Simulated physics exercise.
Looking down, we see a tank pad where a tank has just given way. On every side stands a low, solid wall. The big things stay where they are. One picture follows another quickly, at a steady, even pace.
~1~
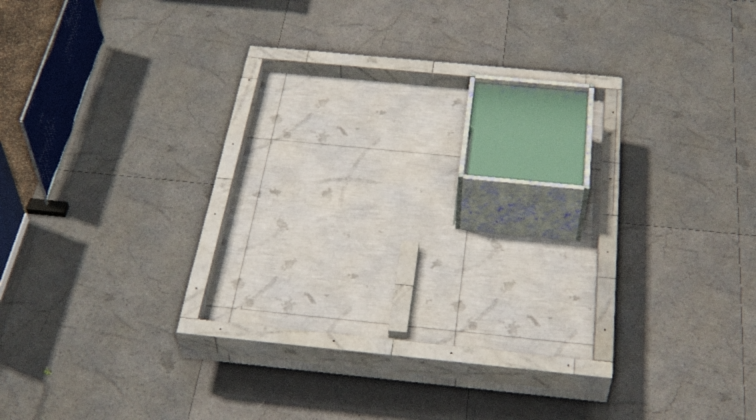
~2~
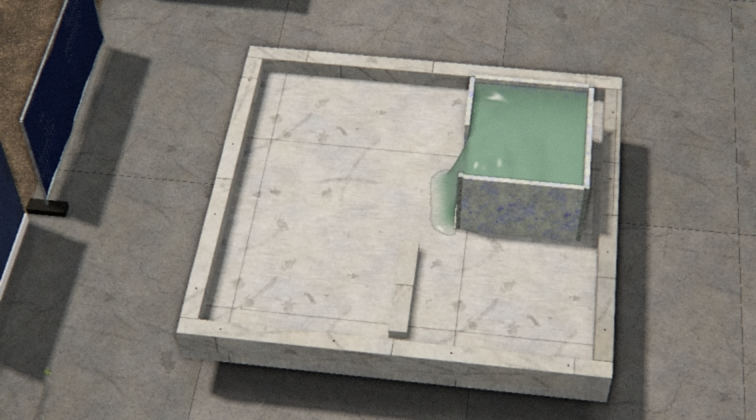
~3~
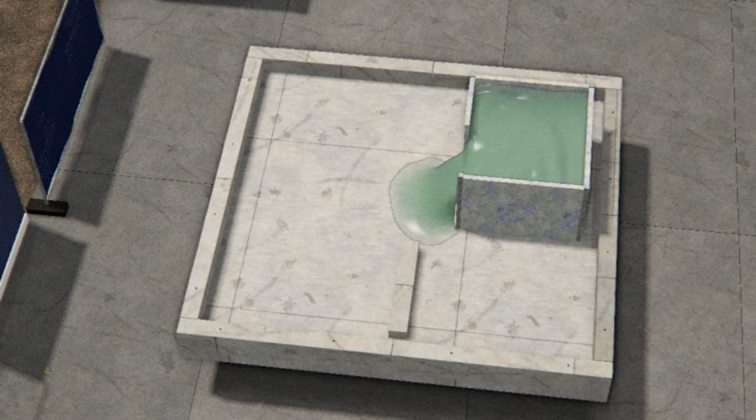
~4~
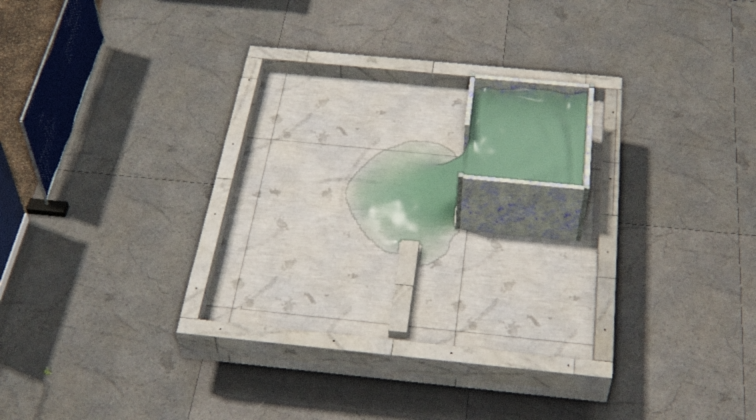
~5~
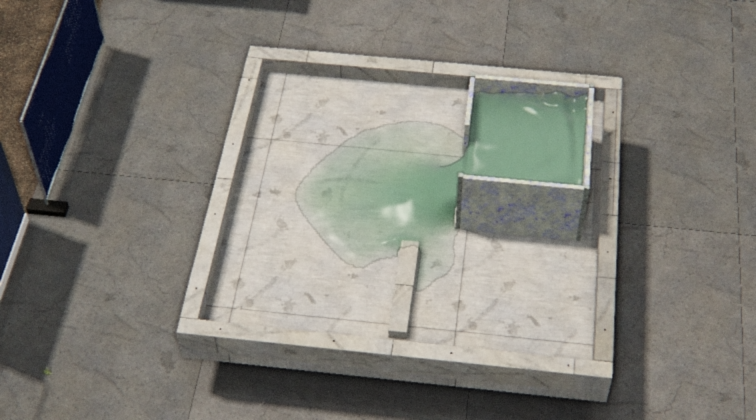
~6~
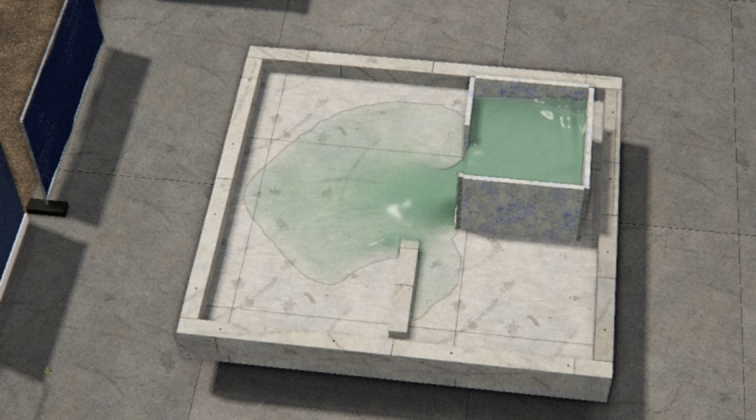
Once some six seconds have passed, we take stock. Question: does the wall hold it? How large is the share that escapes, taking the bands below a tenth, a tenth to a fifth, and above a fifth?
Judging by that, the escape is slight, not a full tenth.
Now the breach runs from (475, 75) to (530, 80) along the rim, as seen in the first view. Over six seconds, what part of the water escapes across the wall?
Close to 22 percent, I'd say.
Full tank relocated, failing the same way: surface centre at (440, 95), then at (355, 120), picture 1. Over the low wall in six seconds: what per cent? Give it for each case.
Note: Try one close to 12 in a hundred, try two close to 22.
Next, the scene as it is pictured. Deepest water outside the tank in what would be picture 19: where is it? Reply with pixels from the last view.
Point to roughly (202, 331).
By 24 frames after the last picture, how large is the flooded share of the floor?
About 85 per cent.
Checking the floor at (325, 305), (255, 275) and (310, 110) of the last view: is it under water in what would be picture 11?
In the order given, the three are waterlogged, waterlogged and waterlogged.
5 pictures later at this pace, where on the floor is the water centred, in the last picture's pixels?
The spot I would choose is (426, 192).
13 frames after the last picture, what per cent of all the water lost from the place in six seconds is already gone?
Roughly 80 percent.
A moment on, water covers 50 % of the floor; the low wall has let 0 % over.
Next, water covers 60 % of the floor; the low wall has let 0 % over.
Then, water covers 60 % of the floor; the low wall has let 5 % over.
Later, water covers 75 % of the floor; the low wall has let 6 % over.
In the end, water covers 85 % of the floor; the low wall has let 6 % over.
